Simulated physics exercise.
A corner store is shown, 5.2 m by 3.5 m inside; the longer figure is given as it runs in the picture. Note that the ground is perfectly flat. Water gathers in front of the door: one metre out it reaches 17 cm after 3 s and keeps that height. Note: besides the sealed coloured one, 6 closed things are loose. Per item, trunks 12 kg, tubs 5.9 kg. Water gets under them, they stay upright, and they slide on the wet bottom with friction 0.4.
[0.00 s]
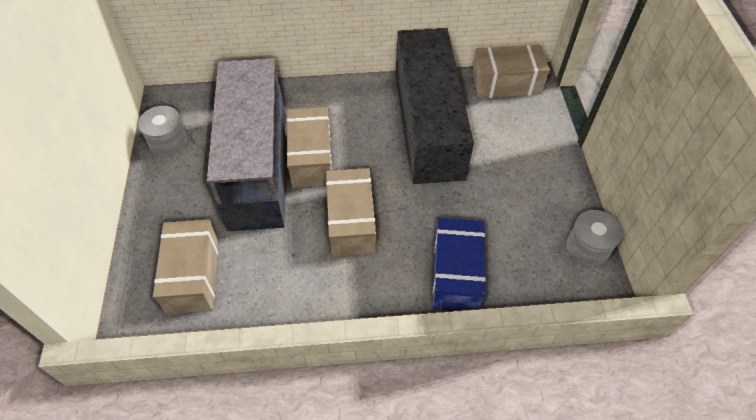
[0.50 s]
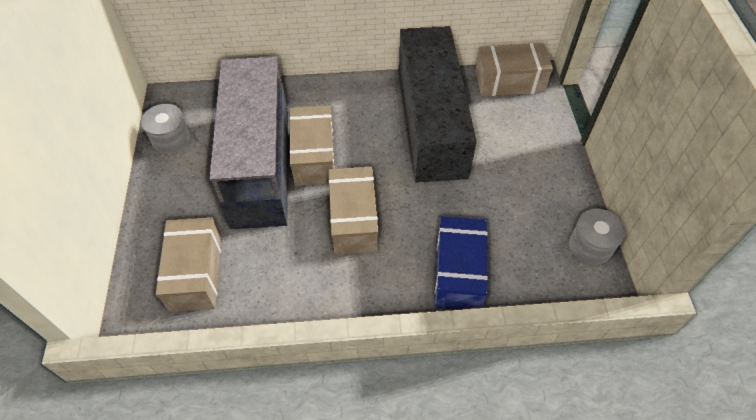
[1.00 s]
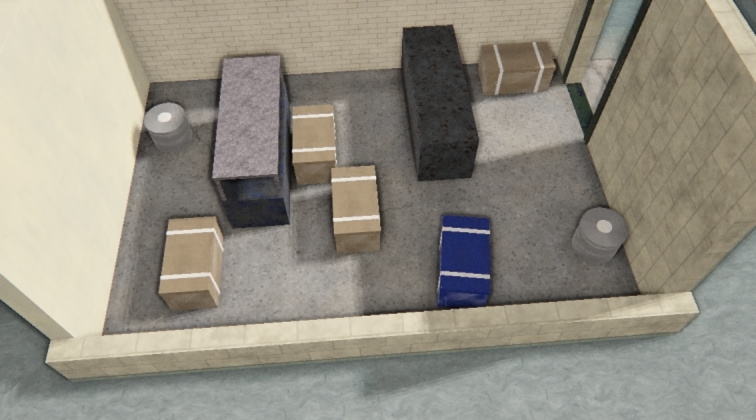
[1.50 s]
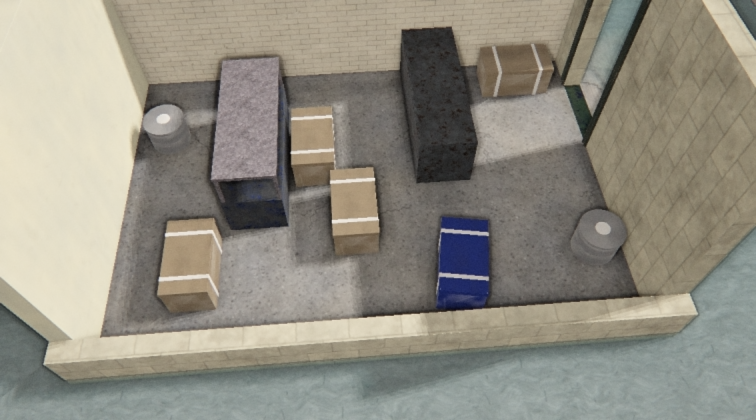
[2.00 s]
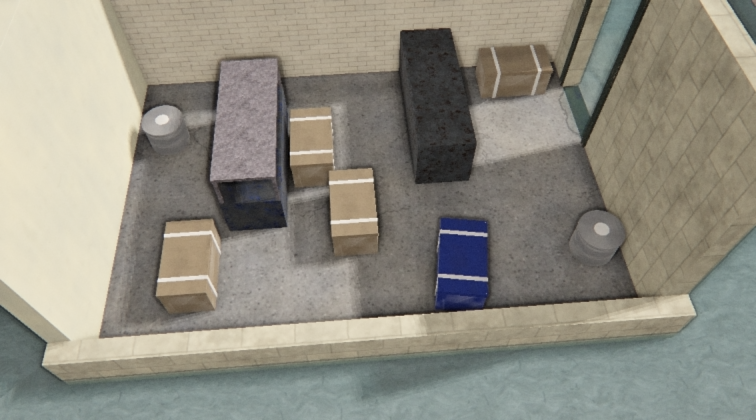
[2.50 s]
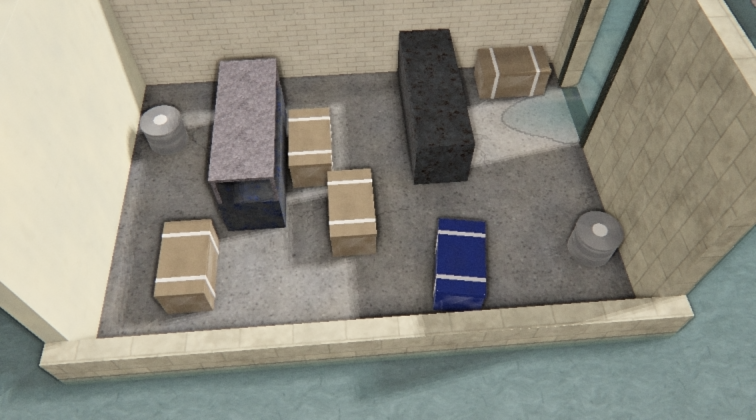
In a walled store room with boxes, a blue trunk and dark shelving, water rose outside, then a small shallow puddle spread in through the doorway at the upper right, while everything inside stayed put.
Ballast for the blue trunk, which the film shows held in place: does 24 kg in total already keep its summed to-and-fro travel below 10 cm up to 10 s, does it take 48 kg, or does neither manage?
I think only the heavier option passes.
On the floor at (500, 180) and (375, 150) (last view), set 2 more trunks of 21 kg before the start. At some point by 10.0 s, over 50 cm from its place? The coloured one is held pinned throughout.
Well, beyond half a metre and then below half a metre.
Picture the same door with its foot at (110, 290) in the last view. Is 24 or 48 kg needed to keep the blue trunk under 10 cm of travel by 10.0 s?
There just the heavier succeeds.
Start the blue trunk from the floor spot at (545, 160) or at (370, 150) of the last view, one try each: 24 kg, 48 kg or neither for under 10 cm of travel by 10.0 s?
For the first start you need the heavier one; for the second the lighter one suffices.
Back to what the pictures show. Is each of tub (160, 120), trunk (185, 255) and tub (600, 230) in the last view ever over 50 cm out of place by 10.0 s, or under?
First below the mark, second below the mark, third above the mark.
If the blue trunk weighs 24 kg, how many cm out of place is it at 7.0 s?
Close to 0 centimetres.
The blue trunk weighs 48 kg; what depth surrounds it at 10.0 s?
About 7 cm.
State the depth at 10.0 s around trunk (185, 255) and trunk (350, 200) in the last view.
Close to 2 and 2 centimetres.
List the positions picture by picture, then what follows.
The first frame shows the blue trunk at (461, 255) rests on the ground; water covers 0.0 m2; 0 of 7 have shifted.
The second frame shows the blue trunk at (463, 253), on the bottom; water covers 0.0 m2; 0 of 7 have shifted.
The third frame shows the blue trunk at (466, 252), on the bottom; water covers 0.0 m2; 0 of 7 have shifted.
The fourth frame shows the blue trunk at (464, 254) rests on the ground; water covers 0.0 m2; 0 of 7 have shifted.
The fifth frame shows the blue trunk at (463, 255) rests on the ground; water covers 0.0 m2; 0 of 7 have shifted.
The sixth frame shows the blue trunk at (462, 256) rests on the ground; water covers 0.5 m2; 0 of 7 have shifted.
After 3.5 s the blue trunk would be 0 cm from its start with 24 kg and 0 cm from its start with 48 kg; 0 cm of water round it then.
After 4.5 s the blue trunk would be 0 cm from its start with 24 kg and 0 cm from its start with 48 kg; 1 cm of water round it then.
After 7.0 s the blue trunk would be 0 cm from its start with 24 kg and 0 cm from its start with 48 kg; 4 cm of water round it then.
After 10.0 s the blue trunk would be 79 cm from its start with 24 kg and 0 cm from its start with 48 kg; 7 cm of water round it then.
